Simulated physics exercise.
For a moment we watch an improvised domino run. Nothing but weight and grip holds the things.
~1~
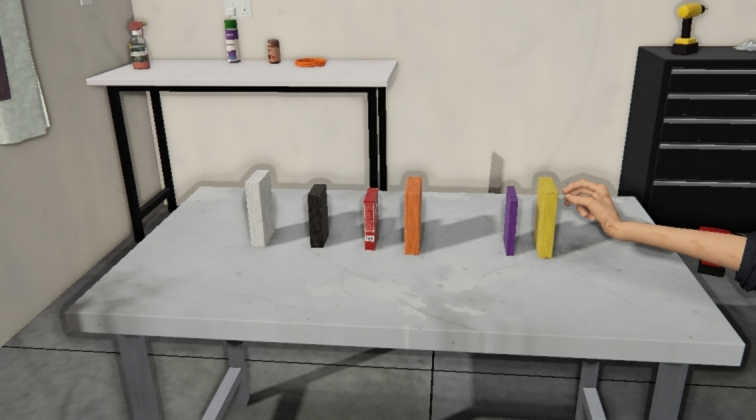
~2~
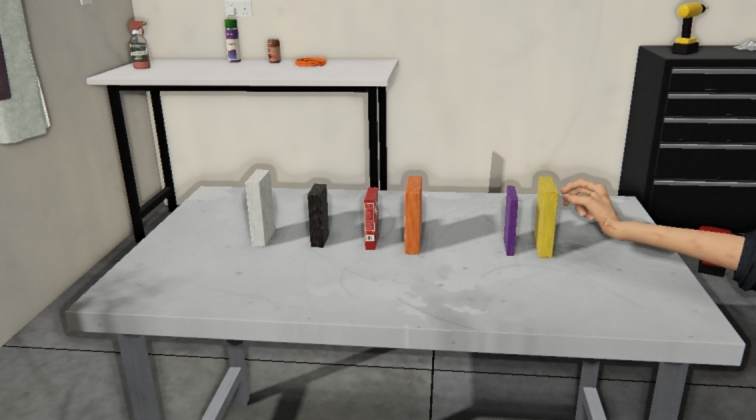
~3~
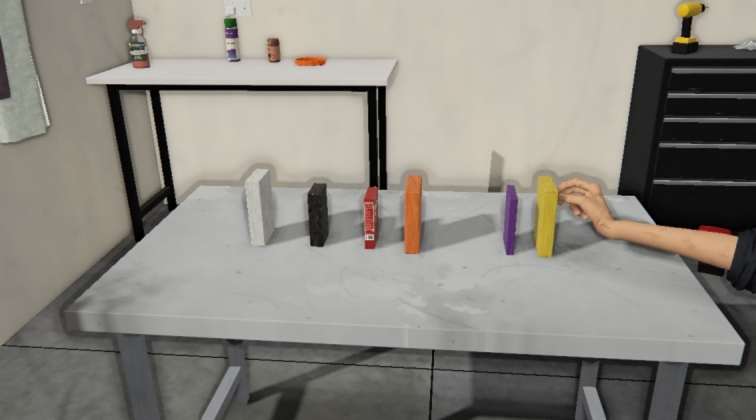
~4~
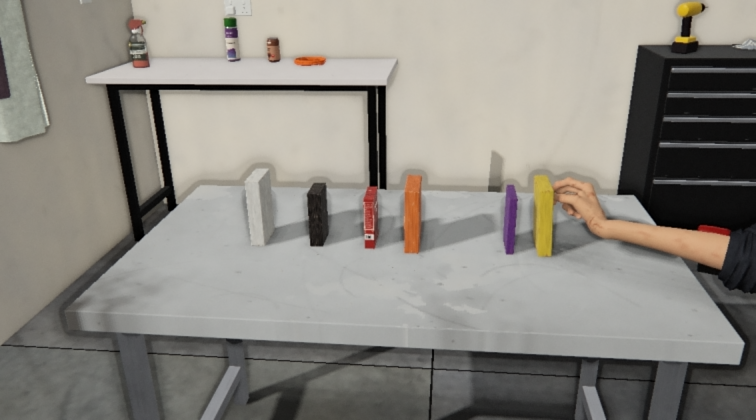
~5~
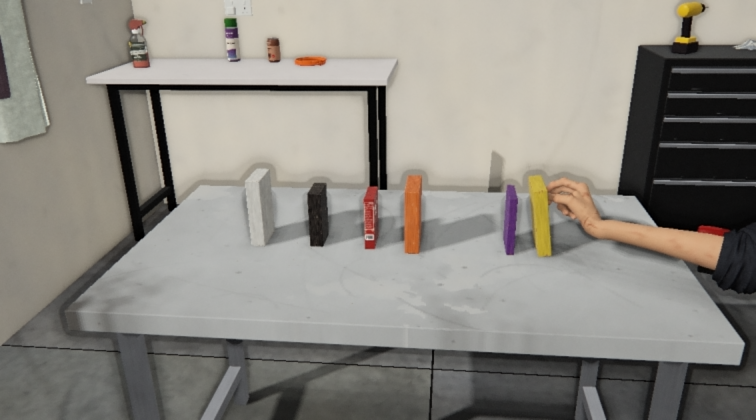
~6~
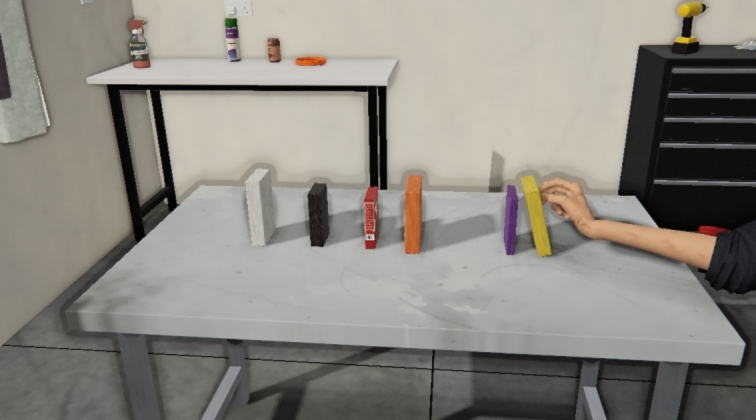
The footage shows a row of upright blocks in white, black, red, orange, purple and yellow on a grey table, as a hand at the right pushes the yellow block, tilting it leftward toward the purple one.
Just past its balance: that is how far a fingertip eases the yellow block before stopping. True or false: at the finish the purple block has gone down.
True.
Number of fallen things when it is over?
2.
Then, 0.30 s after the last picture, yellow block 73° over; purple block tipped 71° from how it was near (479, 234).
Then, 0.40 s after the last picture, yellow block 63° over; purple block on its side near (469, 235).
Then, 0.70 s after the last picture, yellow block 92° over; purple block on its side near (462, 241).
At rest, tipped over on the table, purple block; the other 3 in place. Seen from the same camera at the end, purple block near (462, 241).
